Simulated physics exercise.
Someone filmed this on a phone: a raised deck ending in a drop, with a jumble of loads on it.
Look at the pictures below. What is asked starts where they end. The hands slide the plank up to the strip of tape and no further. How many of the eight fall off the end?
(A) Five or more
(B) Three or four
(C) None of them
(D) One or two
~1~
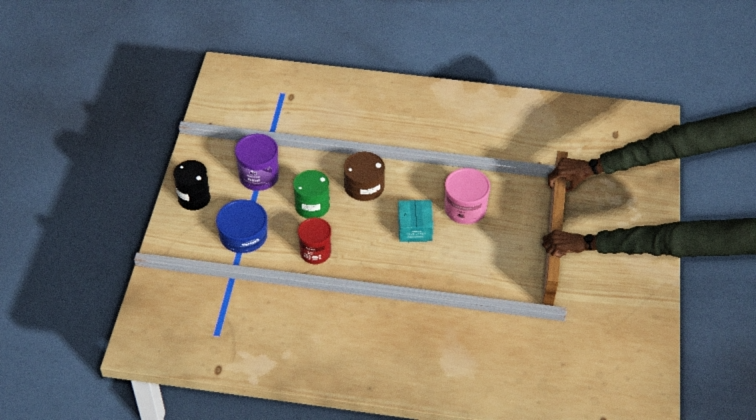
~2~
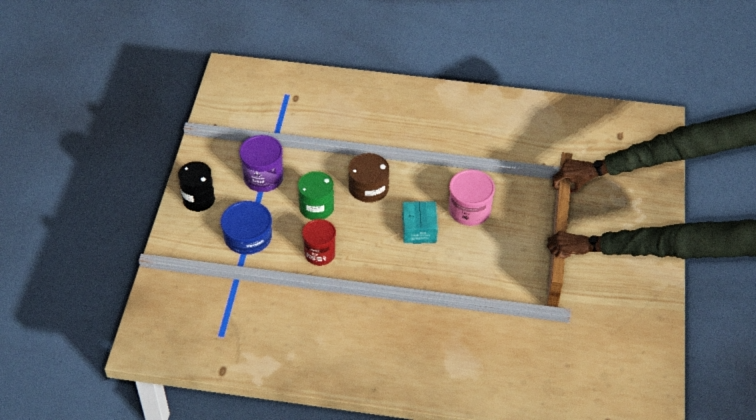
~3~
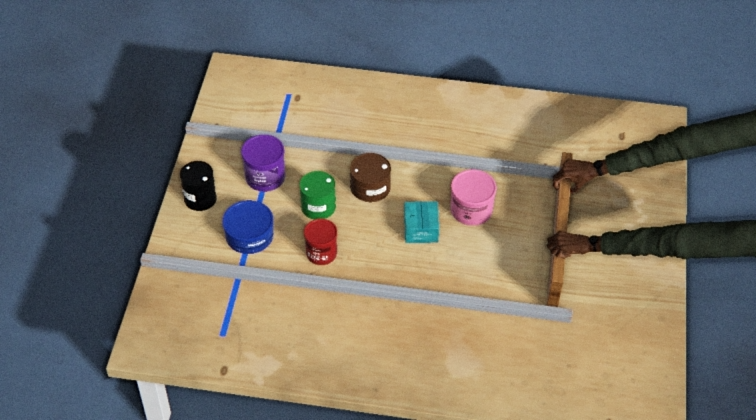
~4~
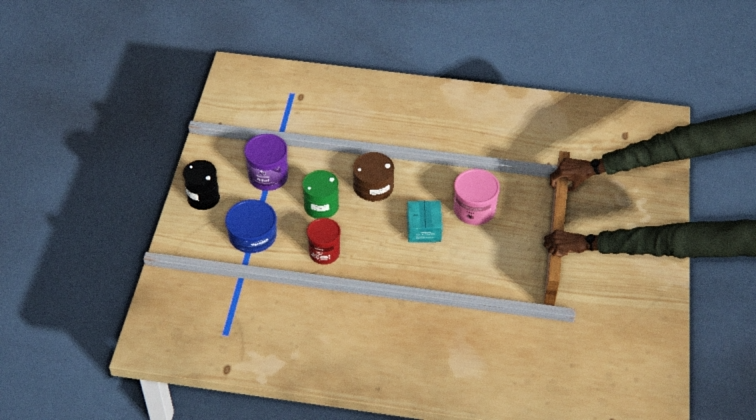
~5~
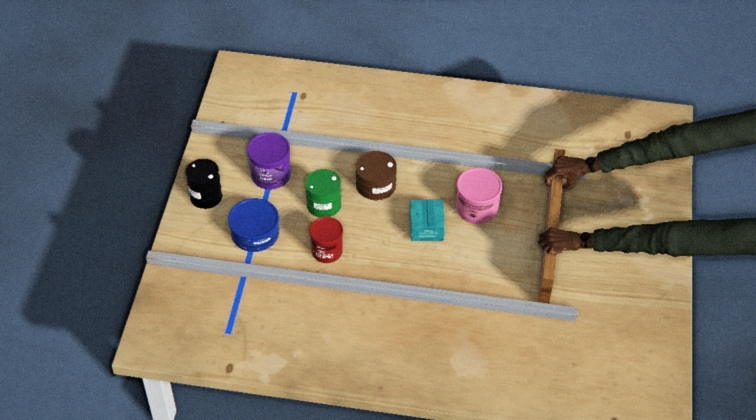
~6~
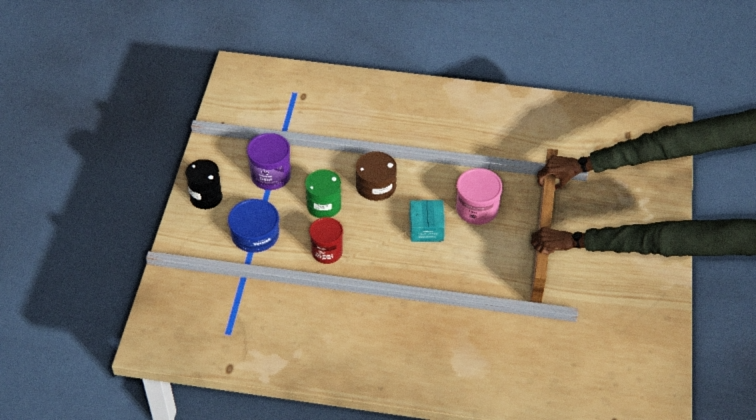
Answer: C.
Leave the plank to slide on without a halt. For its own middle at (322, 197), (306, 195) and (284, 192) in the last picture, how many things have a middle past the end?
Middles past end - pos 1: 0, pos 2: 0, pos 3: 0.
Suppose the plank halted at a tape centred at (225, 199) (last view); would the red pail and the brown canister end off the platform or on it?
The red pail stays put and the brown canister stays put.
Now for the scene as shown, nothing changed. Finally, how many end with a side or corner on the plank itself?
The count in contact is 4.
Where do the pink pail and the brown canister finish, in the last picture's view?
One is at about (247, 176), the other at about (257, 147).
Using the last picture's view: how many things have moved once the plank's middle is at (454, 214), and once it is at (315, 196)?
Tally: 2; 7.
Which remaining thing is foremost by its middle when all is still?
The black canister winds up nearest.
Soon after, none off yet; black canister at rest near (204, 184); purple pail at rest near (270, 162); blue pail at rest near (254, 226).
After that, none off yet; black canister at rest near (204, 184); purple pail displaced a little near (252, 165); blue pail displaced a little near (243, 228).
In the end, the number that fall off is zero.
